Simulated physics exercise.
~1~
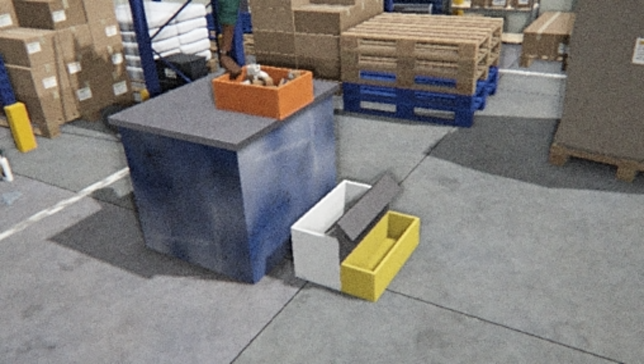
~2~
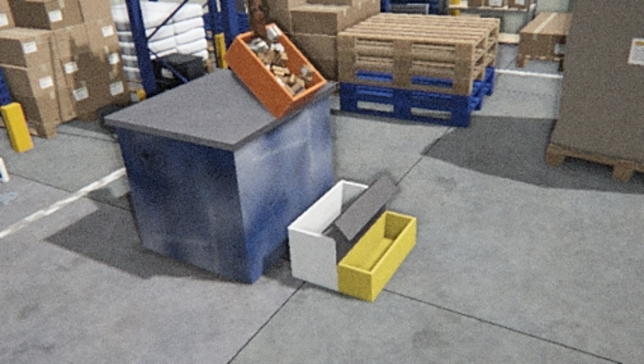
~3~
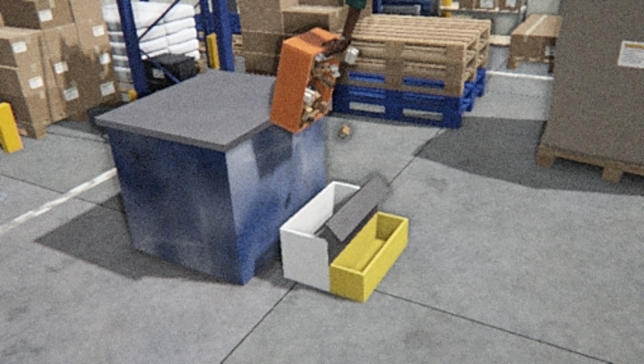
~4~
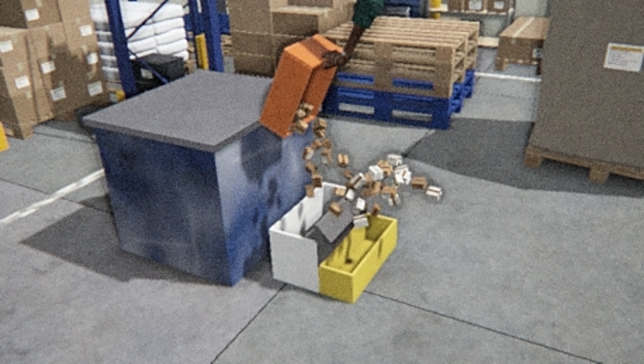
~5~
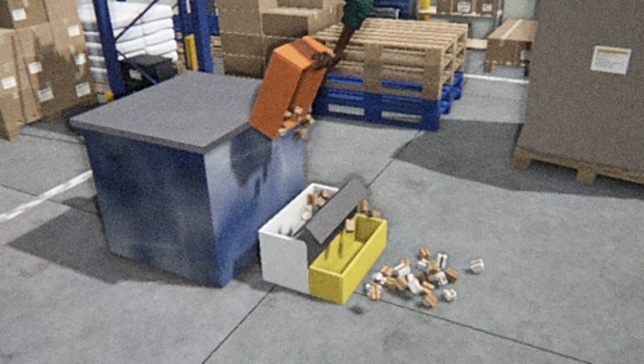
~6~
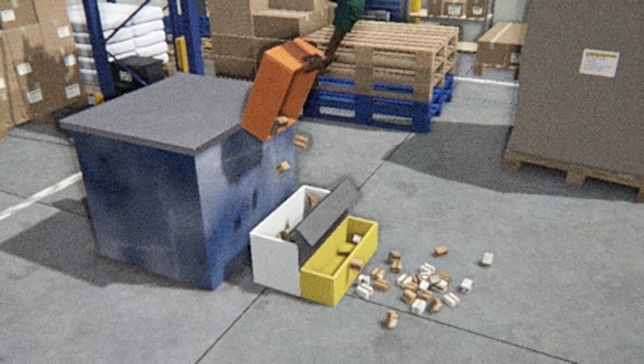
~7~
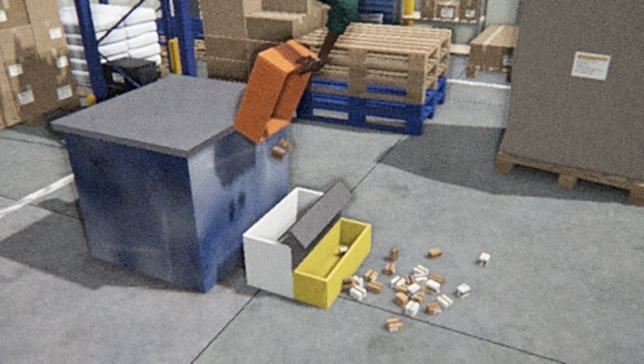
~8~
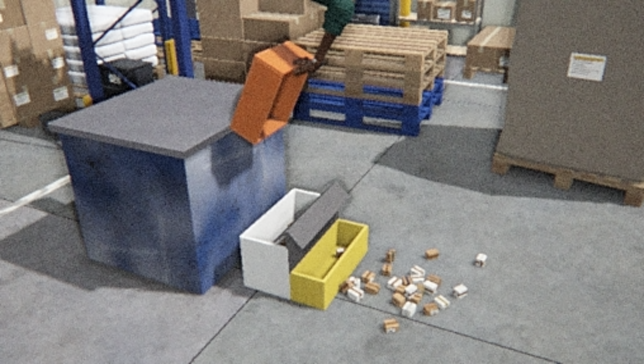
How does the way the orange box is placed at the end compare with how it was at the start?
At the start the orange box sat level on top of the bench, filled with little parcels. At the end it was held steeply tipped at the bench's right edge, with its open side facing downward.
